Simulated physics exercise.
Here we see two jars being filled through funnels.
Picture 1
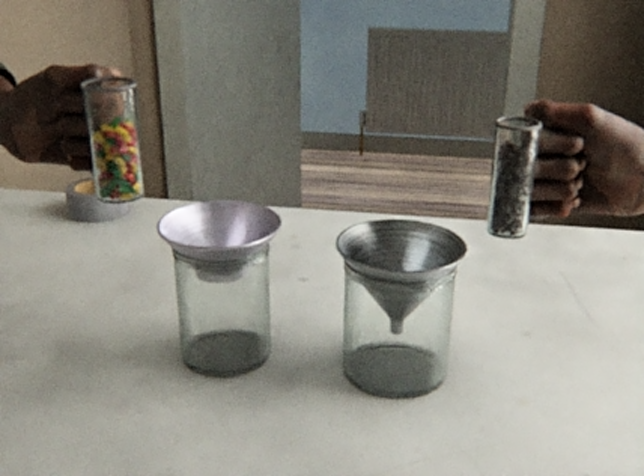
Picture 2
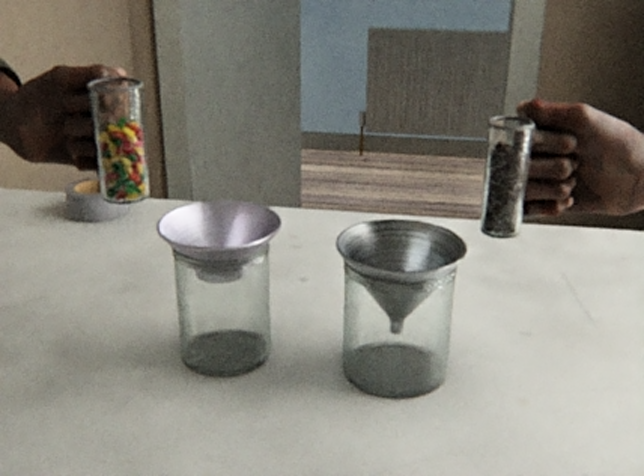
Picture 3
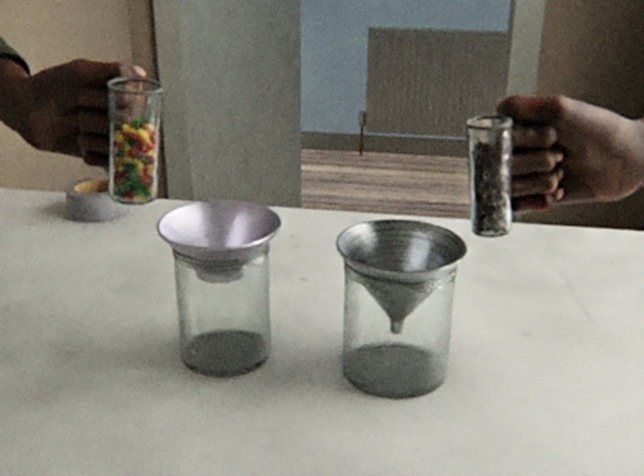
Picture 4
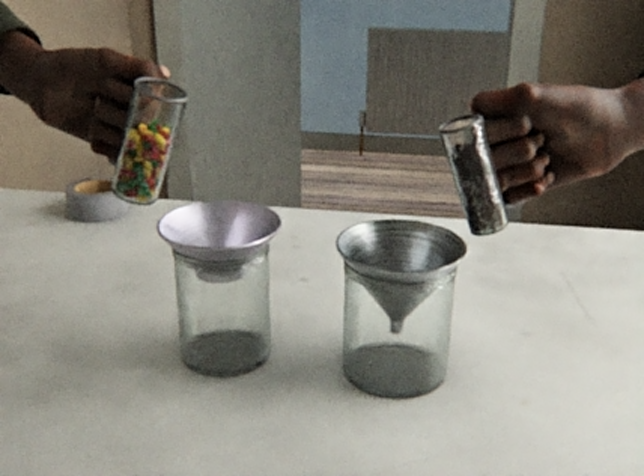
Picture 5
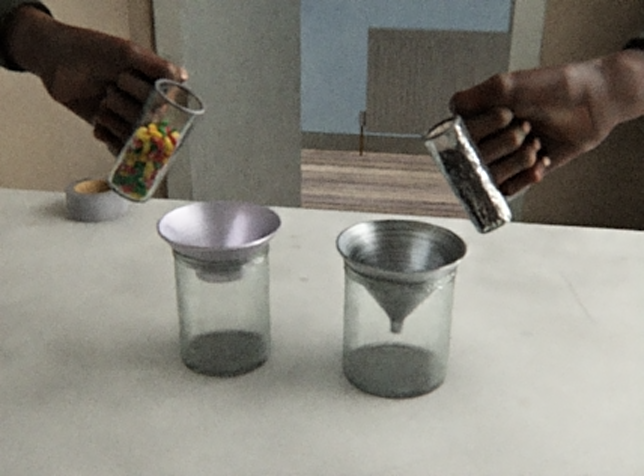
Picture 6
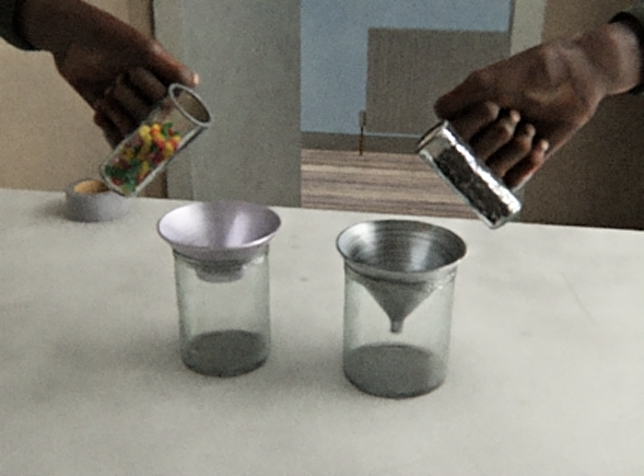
In the video, two hands hold clear cups, one of colorful candies on the left and one of dark pieces on the right, then move them inward and gradually tilt them toward two funnels resting on glass jars.
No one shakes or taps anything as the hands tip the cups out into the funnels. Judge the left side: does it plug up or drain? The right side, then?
My call: Left funnel drains, right funnel plugs up.
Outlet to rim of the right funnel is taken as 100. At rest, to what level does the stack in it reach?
Looks like around 65 in a hundred to me.
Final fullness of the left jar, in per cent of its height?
Estimated value: Around 15 per cent.
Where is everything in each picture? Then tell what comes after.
Left funnel near (220, 232), outlet at (222, 270), about 6 pieces wide; left cup near (115, 141), holding jelly beans; right funnel near (401, 253), outlet at (397, 329), under two pieces wide; right cup near (512, 179), holding chocolate balls, in the first picture.
Left cup near (121, 142), upright; right cup near (505, 178), upright, in the second picture.
Left cup near (134, 142), tipped 7°; right cup near (490, 177), tipped 7°, in the third picture.
Left cup near (148, 143), tipped 19°; right cup near (475, 177), tipped 19°, in the fourth picture.
Left cup near (154, 143), tipped 32°; right cup near (468, 176), tipped 32°, in the fifth picture.
Left funnel near (220, 232), outlet at (222, 270); left cup near (154, 143), tipped 45°; right funnel near (401, 253), outlet at (397, 329); right cup near (468, 176), tipped 45°, in the sixth picture.
Then, 0.37 s on from there, left, the whole lot still in the cup; right, the whole lot still in the cup.
Then, 0.70 s on from there, left, all but a few still in the cup, only a few in or over the funnel; right, the bulk still in the cup, near a quarter in or over the funnel.
Then, 0.98 s on from there, left, near a quarter still in the cup, near half in or over the funnel, near a third down in the jar; right, a little still in the cup, the bulk in or over the funnel, only a few down in the jar.
In the end, left, the whole lot down in the jar; right, all but a few stuck in the funnel, only a few down in the jar.
